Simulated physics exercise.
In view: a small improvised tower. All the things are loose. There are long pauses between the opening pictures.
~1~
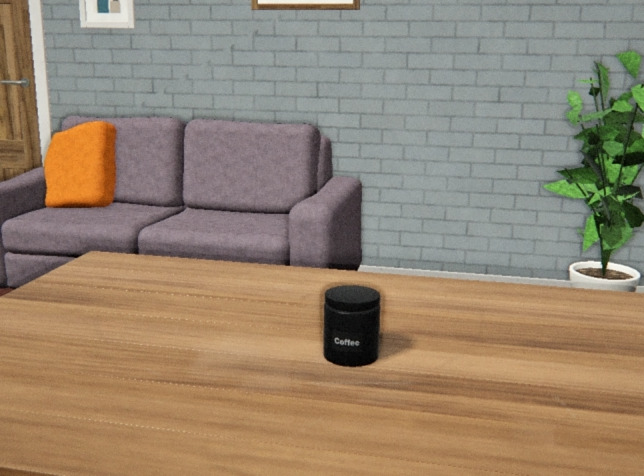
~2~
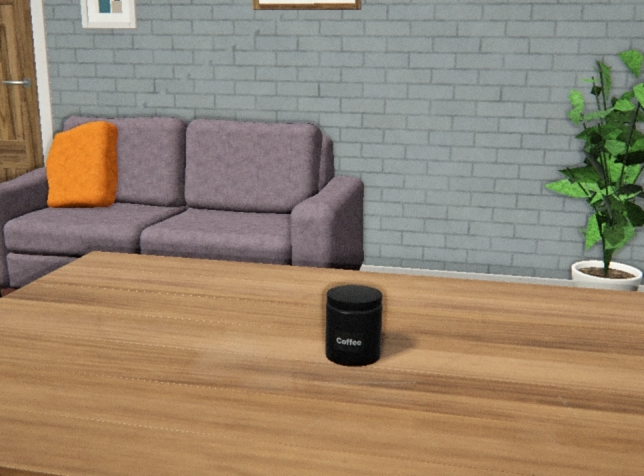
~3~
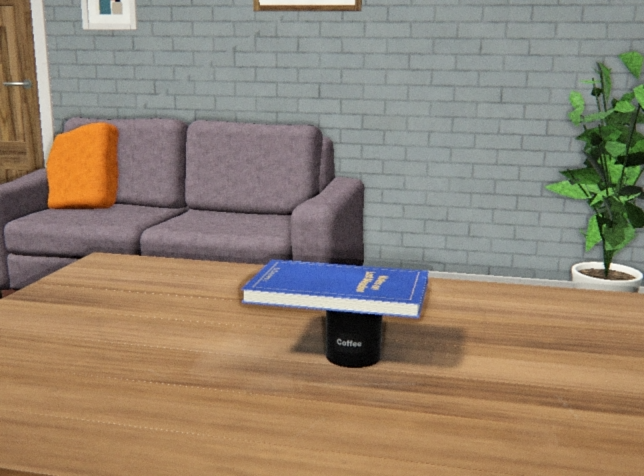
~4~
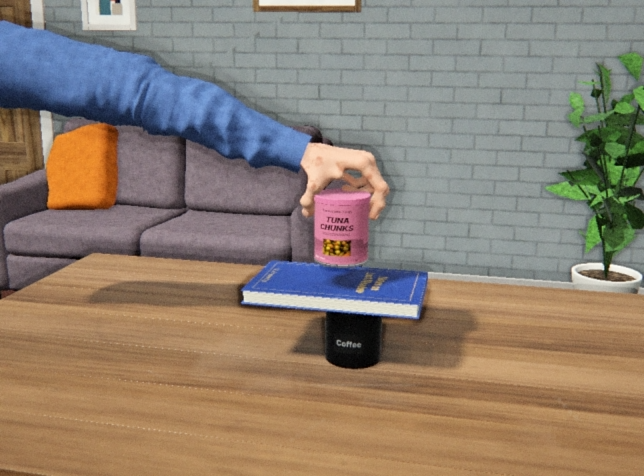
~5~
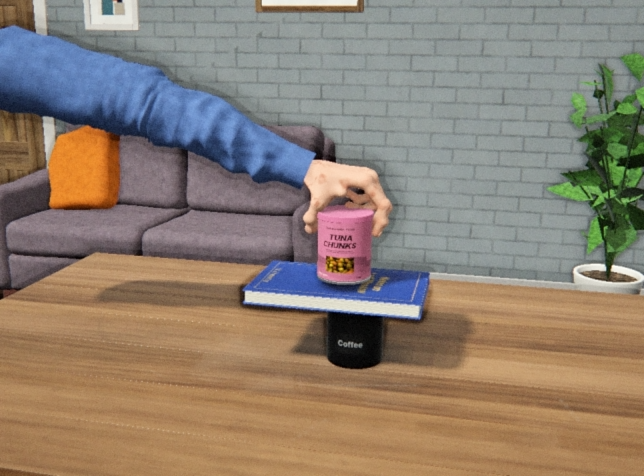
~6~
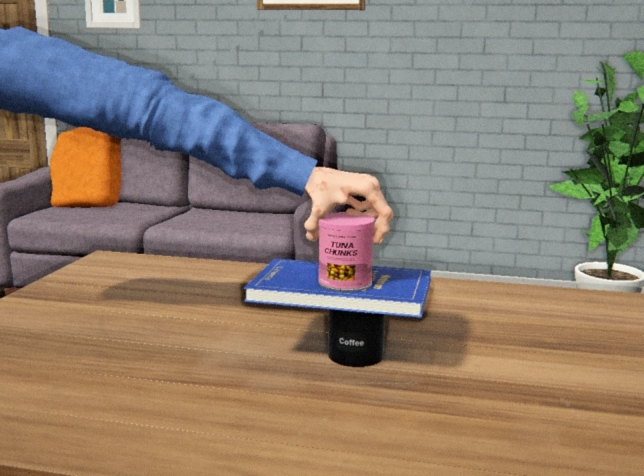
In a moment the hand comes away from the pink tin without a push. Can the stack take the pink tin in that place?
The stack keeps its balance.
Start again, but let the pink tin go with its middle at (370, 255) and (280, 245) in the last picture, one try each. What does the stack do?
First try: It holds; second try: It gives way.
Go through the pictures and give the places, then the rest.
In the first frame, the last thing is not in view yet; black jar (352, 325).
In the second frame, the last thing is not in view yet; black jar (354, 325).
In the third frame, the last thing is not in view yet; black jar (354, 326).
In the fourth frame, on its way; pink tin (341, 227); black jar (354, 327).
In the fifth frame, on its way; pink tin (345, 244); black jar (355, 327).
In the sixth frame, in place under the hand; pink tin (346, 251); black jar (356, 325).
Then, 0.50 s after the last picture, nothing has stirred.
Then, 1.30 s after the last picture, pink tin resting near (346, 252).
At rest, all 3 in place. Seen from the same camera at the end, pink tin near (346, 252). The stack holds.
